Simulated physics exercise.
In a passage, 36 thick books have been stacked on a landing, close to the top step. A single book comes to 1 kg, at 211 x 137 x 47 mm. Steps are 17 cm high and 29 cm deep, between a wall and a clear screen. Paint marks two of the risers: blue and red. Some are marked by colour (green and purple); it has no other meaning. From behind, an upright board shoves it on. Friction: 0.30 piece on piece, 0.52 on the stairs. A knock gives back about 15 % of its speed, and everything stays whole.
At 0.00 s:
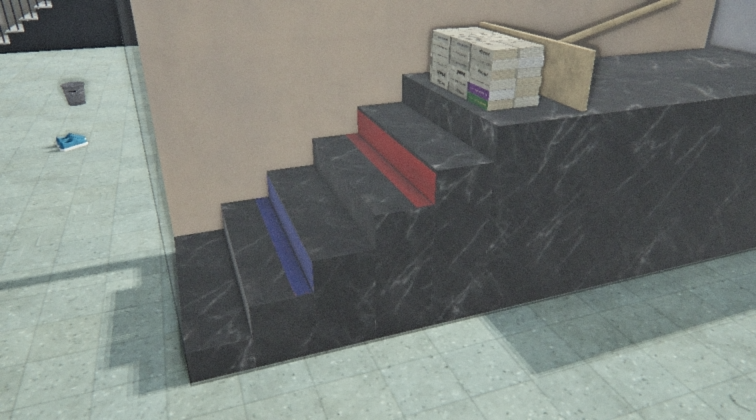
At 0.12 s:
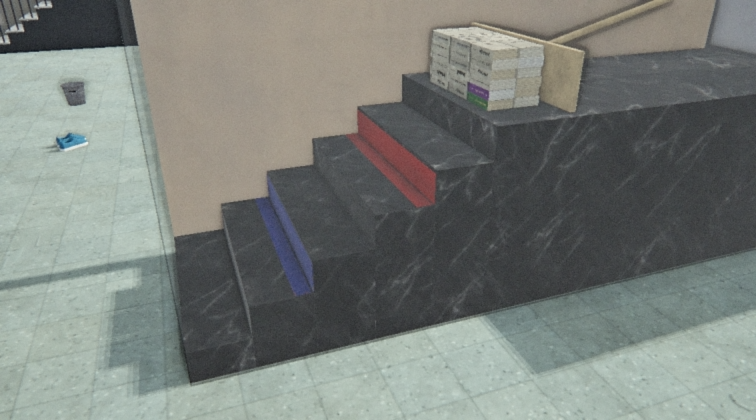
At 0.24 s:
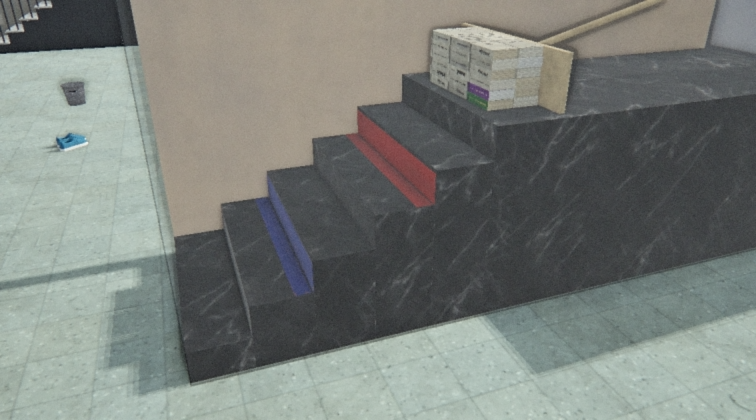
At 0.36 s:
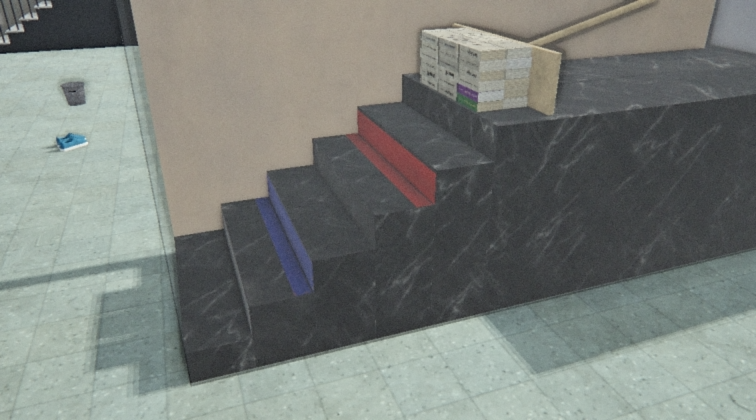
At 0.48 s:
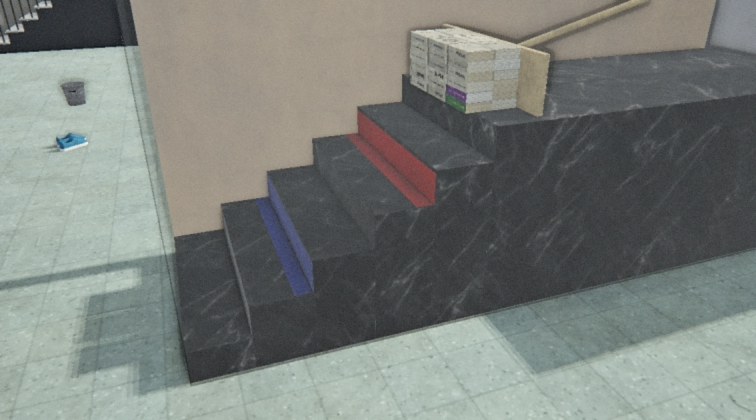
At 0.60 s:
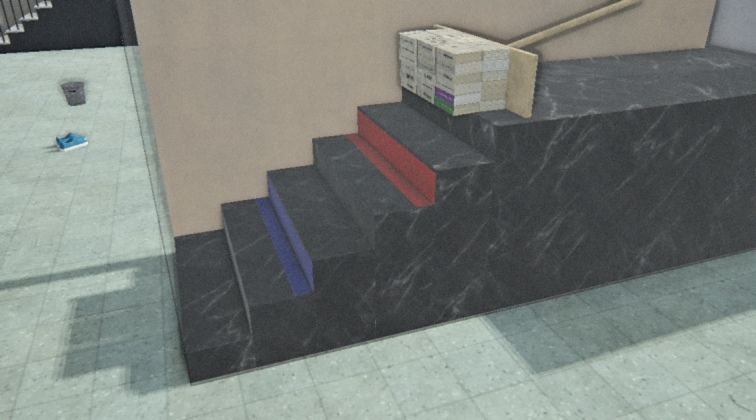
To begin with, a neat stack of pale books rests on a dark marble landing above steps with one blue and one red riser, a board upright behind it. The board slides left up to the stack, then pushes all the books together a short way toward the top step.
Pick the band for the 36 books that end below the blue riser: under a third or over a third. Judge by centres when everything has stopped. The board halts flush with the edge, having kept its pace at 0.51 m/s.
The part is less than a third.
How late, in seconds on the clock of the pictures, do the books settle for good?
Near 3.5 s.
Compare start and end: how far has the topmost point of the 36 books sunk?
Roughly 18 cm.
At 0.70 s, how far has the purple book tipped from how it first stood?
Some 20°.
After 0.70 s, none of the 36 books below the blue riser, 36 disturbed; green book 19° from how it stood, 36 mm lower; purple book 18° from how it stood, 32 mm lower.
After 0.88 s, none of the 36 books below the blue riser, 36 disturbed; purple book 18° from how it stood, 16 cm lower; green book 17 cm lower.
After 1.16 s, none of the 36 books below the blue riser, 36 disturbed; purple book 58° from how it stood, 17 cm lower; green book 17 cm lower.
After 1.74 s, 5 of the 36 books below the blue riser; purple book 60° from how it stood, 17 cm lower; green book 17 cm lower.
In the end (3.5 s), 6 of the 36 books below the blue riser; purple book 60° from how it stood, 17 cm lower; green book 17 cm lower. That is 17 per cent. From the last view, middles, purple book near (421, 131), green book near (440, 138).
